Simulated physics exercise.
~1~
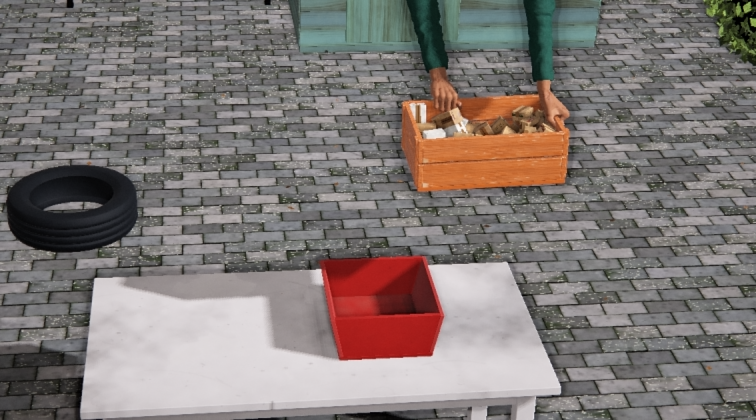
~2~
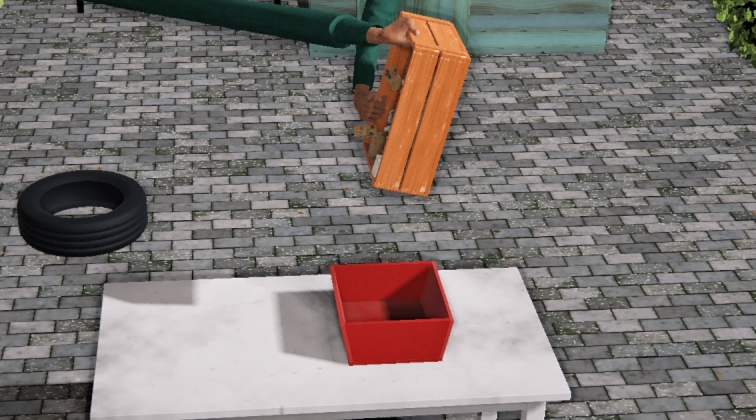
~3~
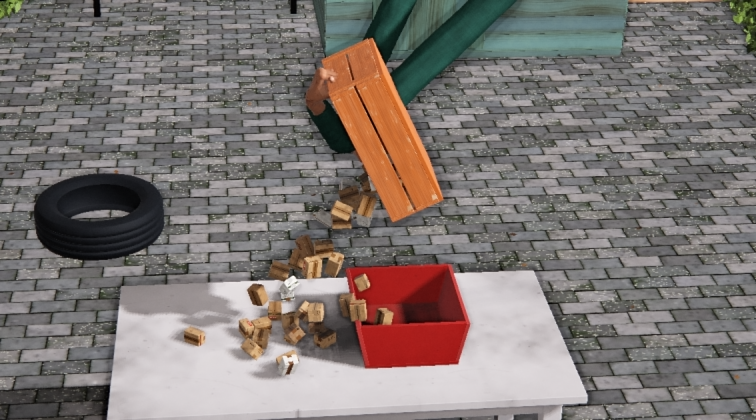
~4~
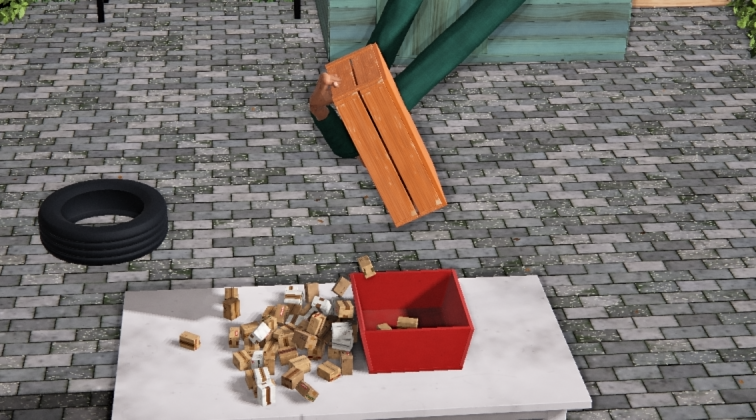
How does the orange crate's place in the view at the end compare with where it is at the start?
At the start the orange crate is upright, beyond the table and to the right of the red tub. At the end it is farther left in the view, held tipped over just above and behind the tub.
